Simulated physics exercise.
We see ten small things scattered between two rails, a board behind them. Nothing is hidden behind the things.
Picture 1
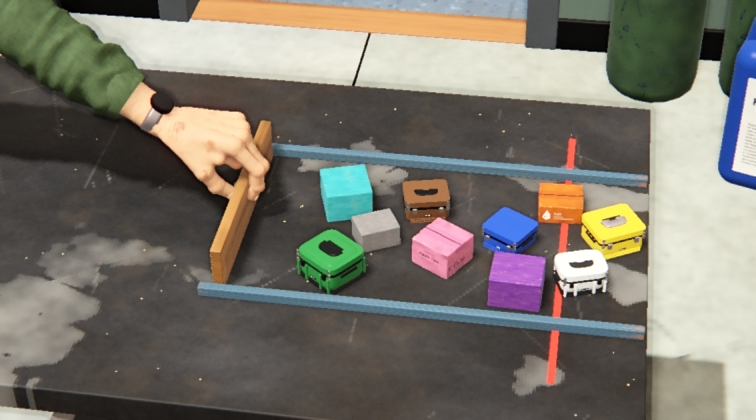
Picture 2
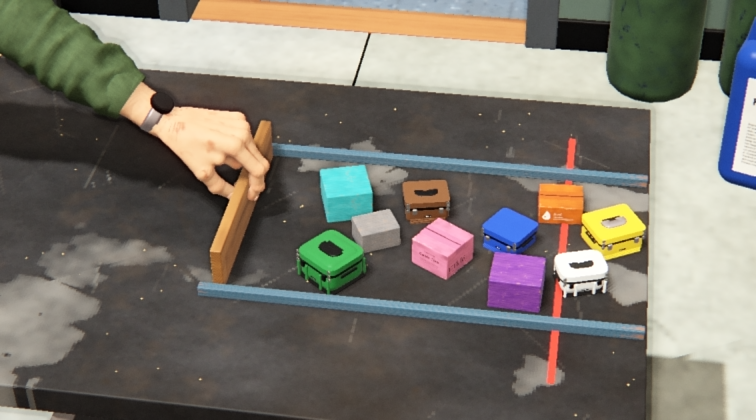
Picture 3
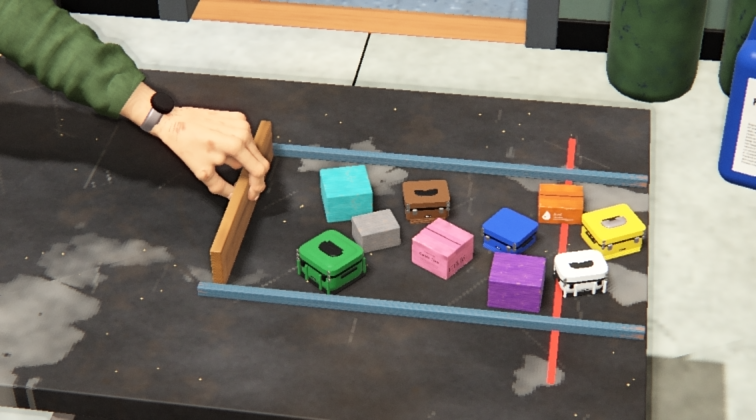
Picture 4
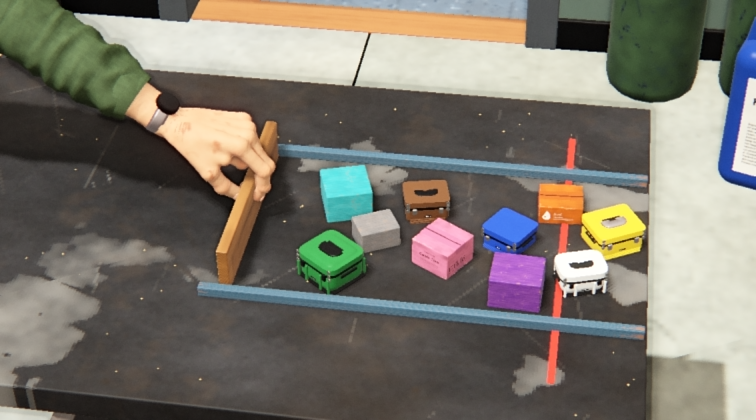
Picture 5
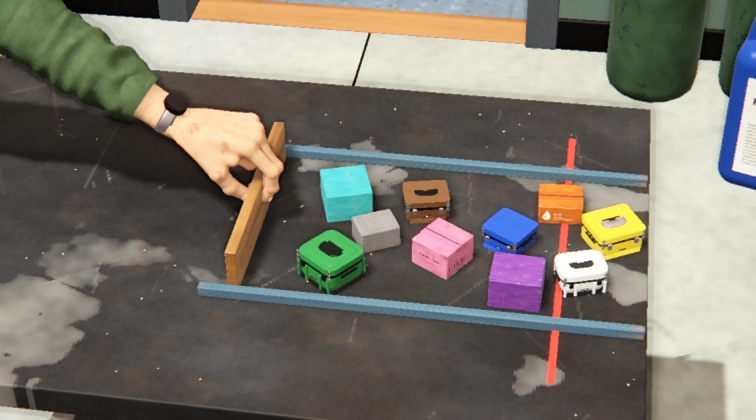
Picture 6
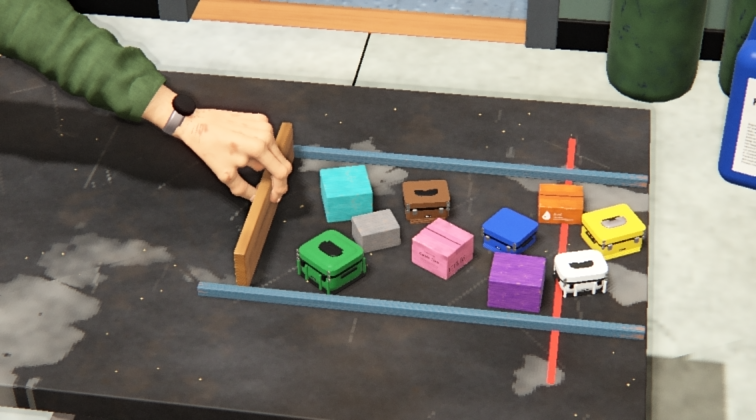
A hand sliding a wooden board slightly right between two blue rails, with ten small colourful boxes and cases sitting still.
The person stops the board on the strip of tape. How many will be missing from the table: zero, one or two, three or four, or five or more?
Here the number that fall off is three or four.
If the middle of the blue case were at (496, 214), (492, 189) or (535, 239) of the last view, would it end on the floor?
Place by place, it goes over; holds on; falls.
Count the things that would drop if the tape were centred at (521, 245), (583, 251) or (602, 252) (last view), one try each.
Down on the floor: 1, 6 and 7.
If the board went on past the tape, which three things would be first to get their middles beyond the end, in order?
In order: The yellow case, then the white case, then the blue case.
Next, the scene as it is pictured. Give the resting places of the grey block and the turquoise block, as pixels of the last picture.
About (583, 255), and the other about (588, 218).
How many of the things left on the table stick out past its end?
The number is 3.
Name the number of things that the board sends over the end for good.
Exactly 4.
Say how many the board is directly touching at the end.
That makes 3.
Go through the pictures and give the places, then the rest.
The first picture shows yellow case (612, 232); white case (580, 274); orange box (561, 204); board (244, 200); tape (563, 249).
The second picture shows white case (580, 274); grey block (376, 231).
The third picture shows orange box (561, 204); purple block (517, 282).
The fourth picture shows yellow case (612, 232); board (250, 201).
The fifth picture shows white case (580, 274); brown case (426, 202).
The sixth picture shows yellow case (612, 232); white case (580, 274); orange box (561, 204); board (266, 203); tape (563, 249).
Early on, none off yet; yellow case at rest near (612, 232); white case at rest near (580, 274); orange box at rest near (561, 204).
Finally, the number that fall off is three or four; lost, blue case, orange box, white case and yellow case.
